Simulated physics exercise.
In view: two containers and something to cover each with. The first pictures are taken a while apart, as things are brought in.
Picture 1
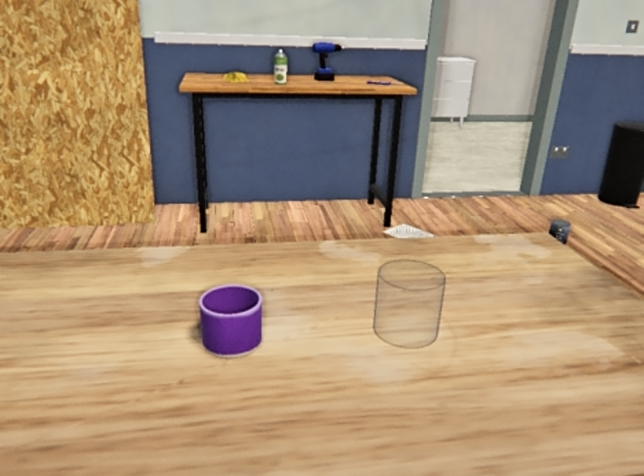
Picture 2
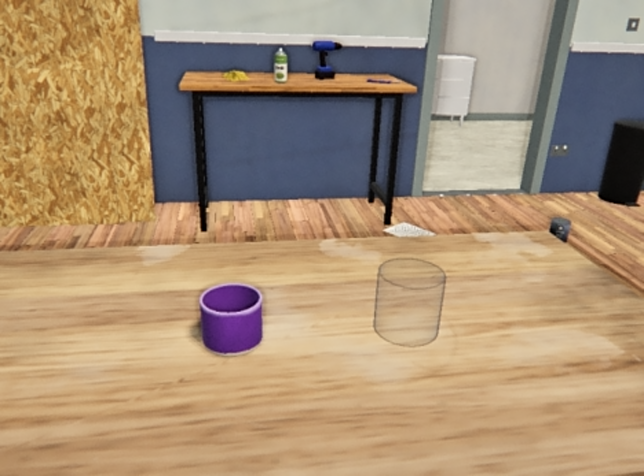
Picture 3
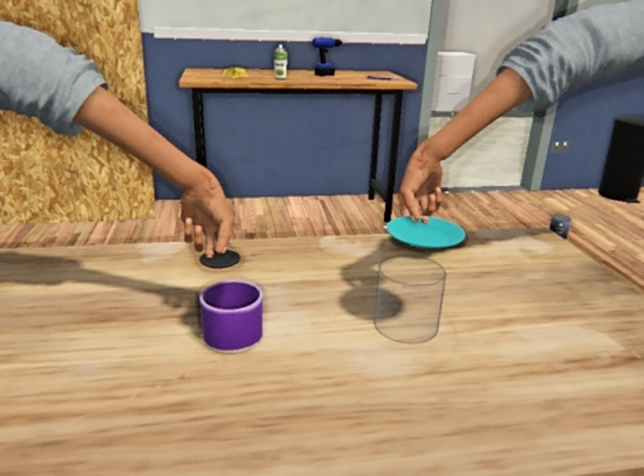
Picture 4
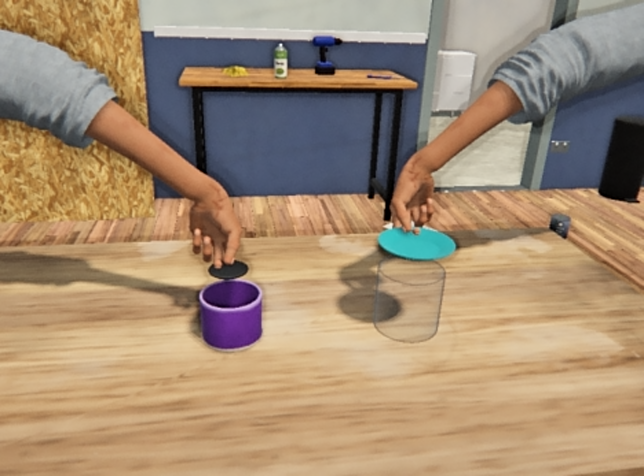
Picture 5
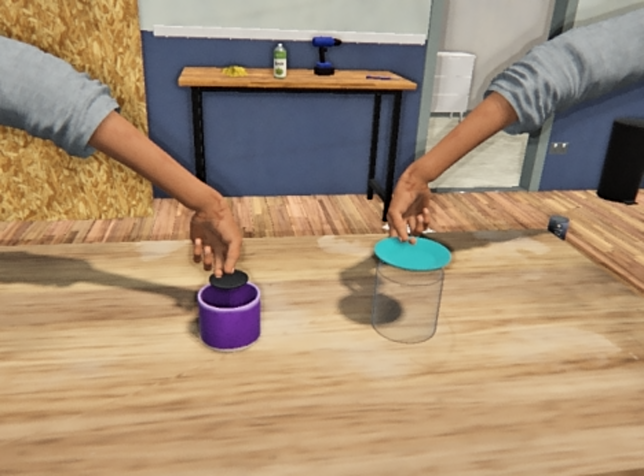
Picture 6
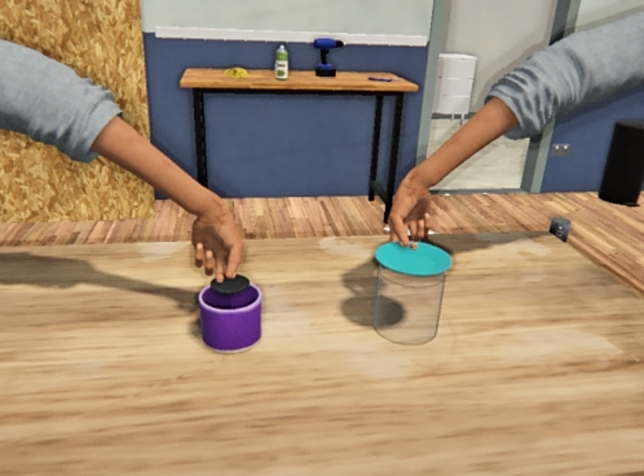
On a wooden table, two hands lower a black disc and a turquoise plate onto two containers.
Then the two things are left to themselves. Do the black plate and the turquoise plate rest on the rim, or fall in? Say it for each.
Here the black plate slips past the rim, the turquoise plate works as a lid.
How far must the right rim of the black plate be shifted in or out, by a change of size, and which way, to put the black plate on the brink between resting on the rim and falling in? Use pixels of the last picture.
Some 8 pixels, right.
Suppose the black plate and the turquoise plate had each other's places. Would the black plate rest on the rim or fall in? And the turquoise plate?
The black plate sinks inside, the turquoise plate stays on top.
Then, 0.10 s on from there, black plate displaced a little near (230, 294); turquoise plate moving near (412, 267).
Then, 0.16 s on from there, black plate on its way down near (231, 322); turquoise plate sitting on the rim near (412, 267).
In the end, the black plate falls in, near (232, 333); the turquoise plate rests on the rim, near (412, 267).
